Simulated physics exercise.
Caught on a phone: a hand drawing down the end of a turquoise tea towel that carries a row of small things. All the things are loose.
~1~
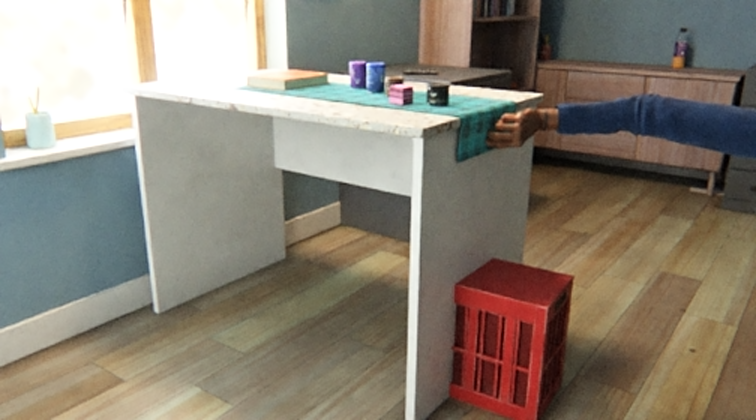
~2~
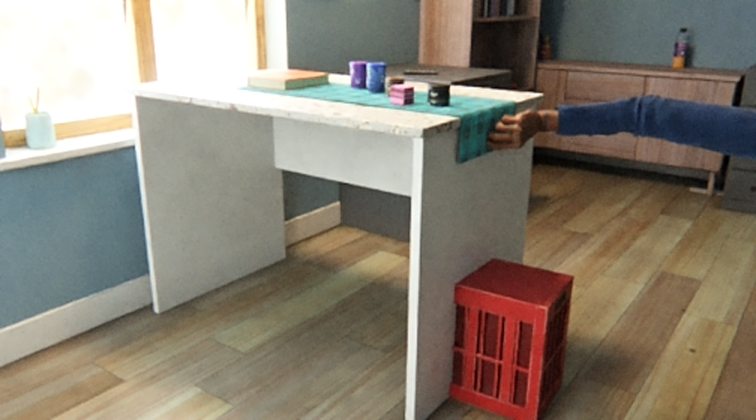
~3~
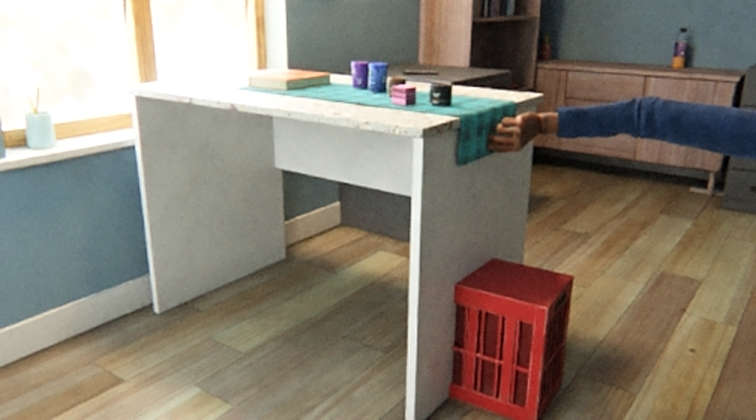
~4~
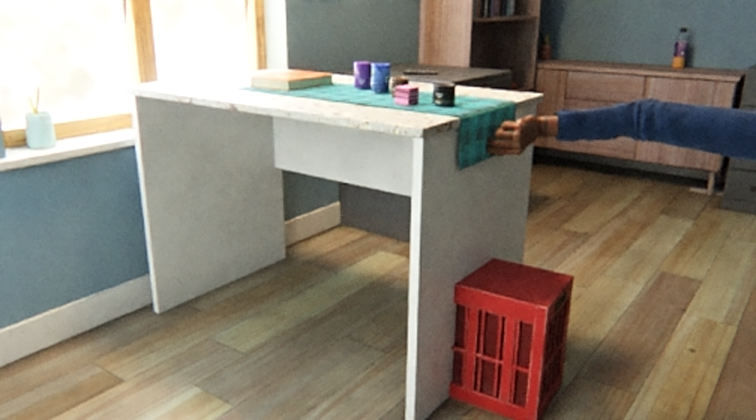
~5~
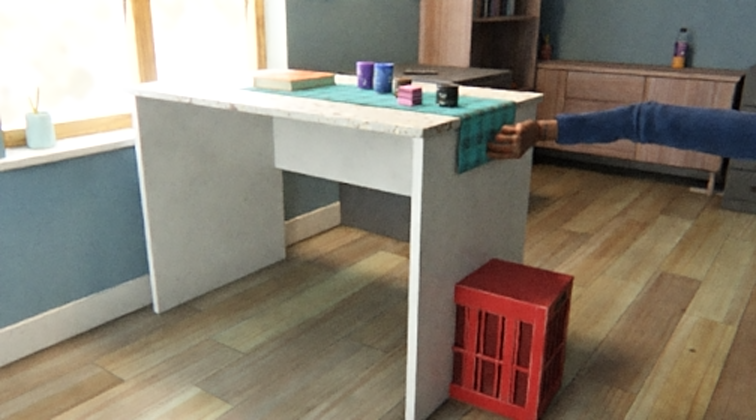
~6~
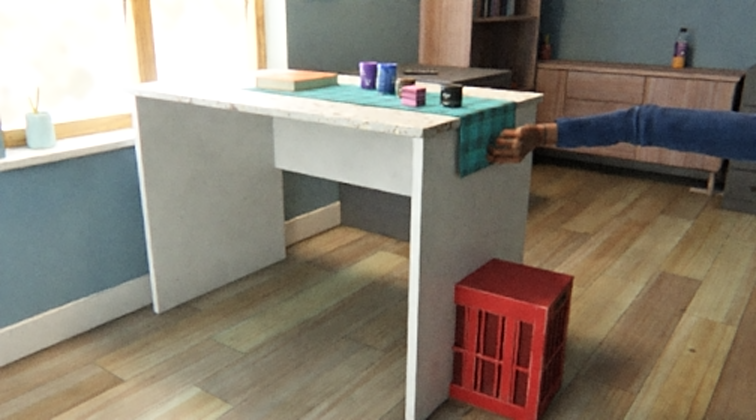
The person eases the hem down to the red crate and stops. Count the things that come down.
The answer is three.
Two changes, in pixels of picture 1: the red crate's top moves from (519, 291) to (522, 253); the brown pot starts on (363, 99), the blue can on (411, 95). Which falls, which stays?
The brown pot remains up, the blue can does not fall.
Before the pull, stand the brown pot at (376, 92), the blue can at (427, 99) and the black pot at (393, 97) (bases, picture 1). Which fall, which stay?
The brown pot survives, the blue can goes over, the black pot comes down.
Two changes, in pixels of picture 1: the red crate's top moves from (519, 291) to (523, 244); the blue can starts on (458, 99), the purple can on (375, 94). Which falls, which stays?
The blue can goes over, the purple can does not fall.
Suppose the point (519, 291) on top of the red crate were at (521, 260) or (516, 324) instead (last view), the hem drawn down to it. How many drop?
In that case 2 and 4.
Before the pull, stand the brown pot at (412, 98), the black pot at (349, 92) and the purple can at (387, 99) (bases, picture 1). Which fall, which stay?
The brown pot tumbles off, the black pot keeps its place on top, the purple can goes over.
Early on, hem near (486, 211); black pot gone.
Midway, hem on the crate; black pot, pink cube and brown pot gone.
Finally, hem on the crate; black pot, pink cube and brown pot gone. Over the edge go three.
